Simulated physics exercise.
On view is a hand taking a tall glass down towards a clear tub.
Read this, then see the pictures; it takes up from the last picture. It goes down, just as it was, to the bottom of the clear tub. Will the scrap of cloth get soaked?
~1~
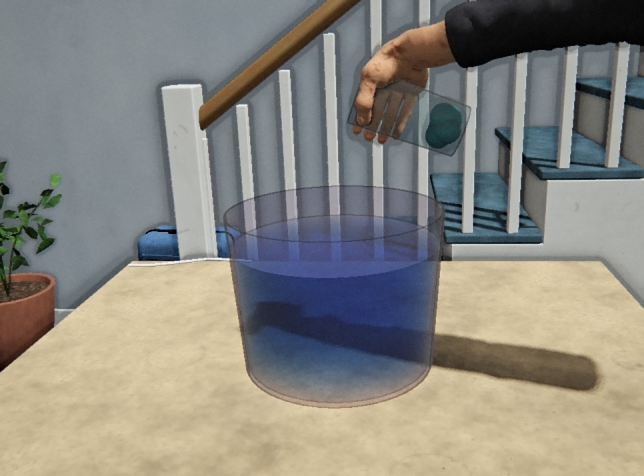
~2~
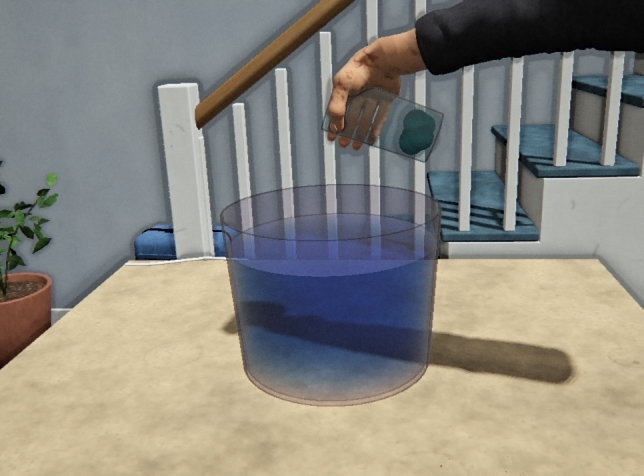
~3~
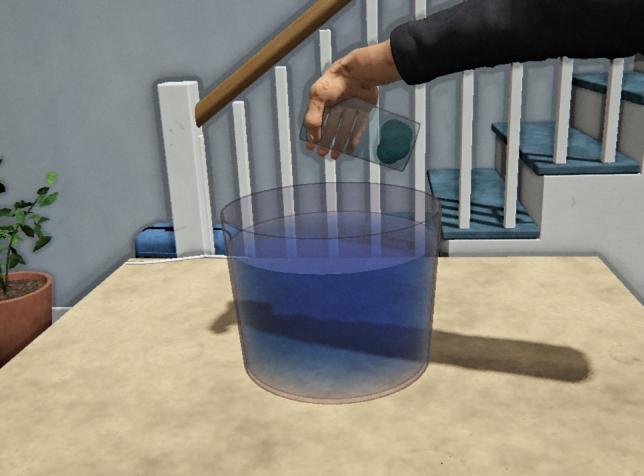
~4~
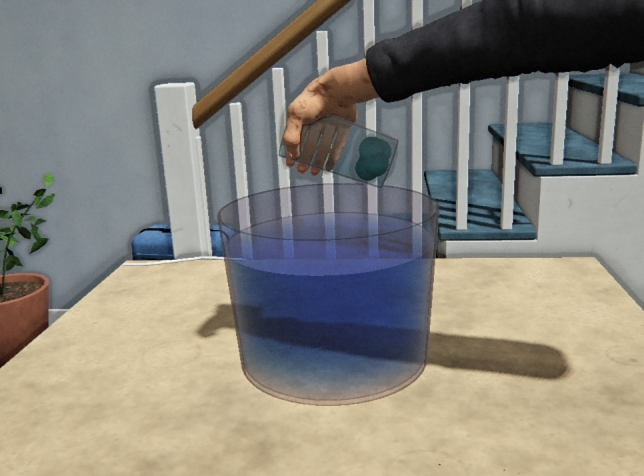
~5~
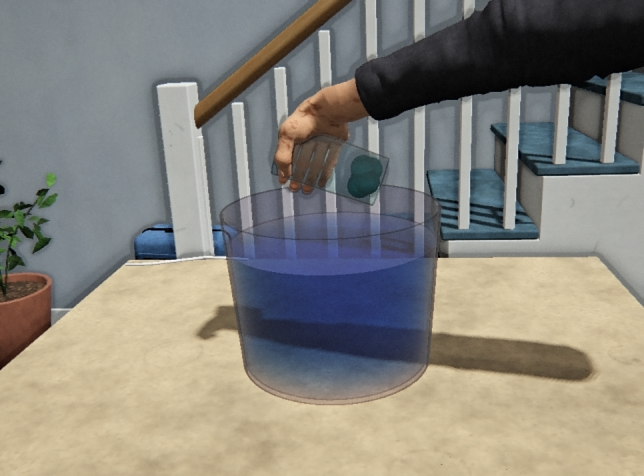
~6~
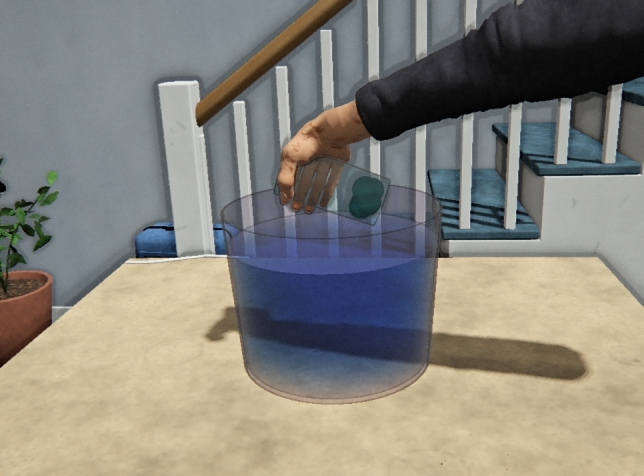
Yes, the scrap of cloth gets wet.
Shortly, the tall glass enters the dyed water.
Then, dyed water pours in as the air escapes.
At the finish, the tall glass is under, flooded, and the scrap of cloth is wet.
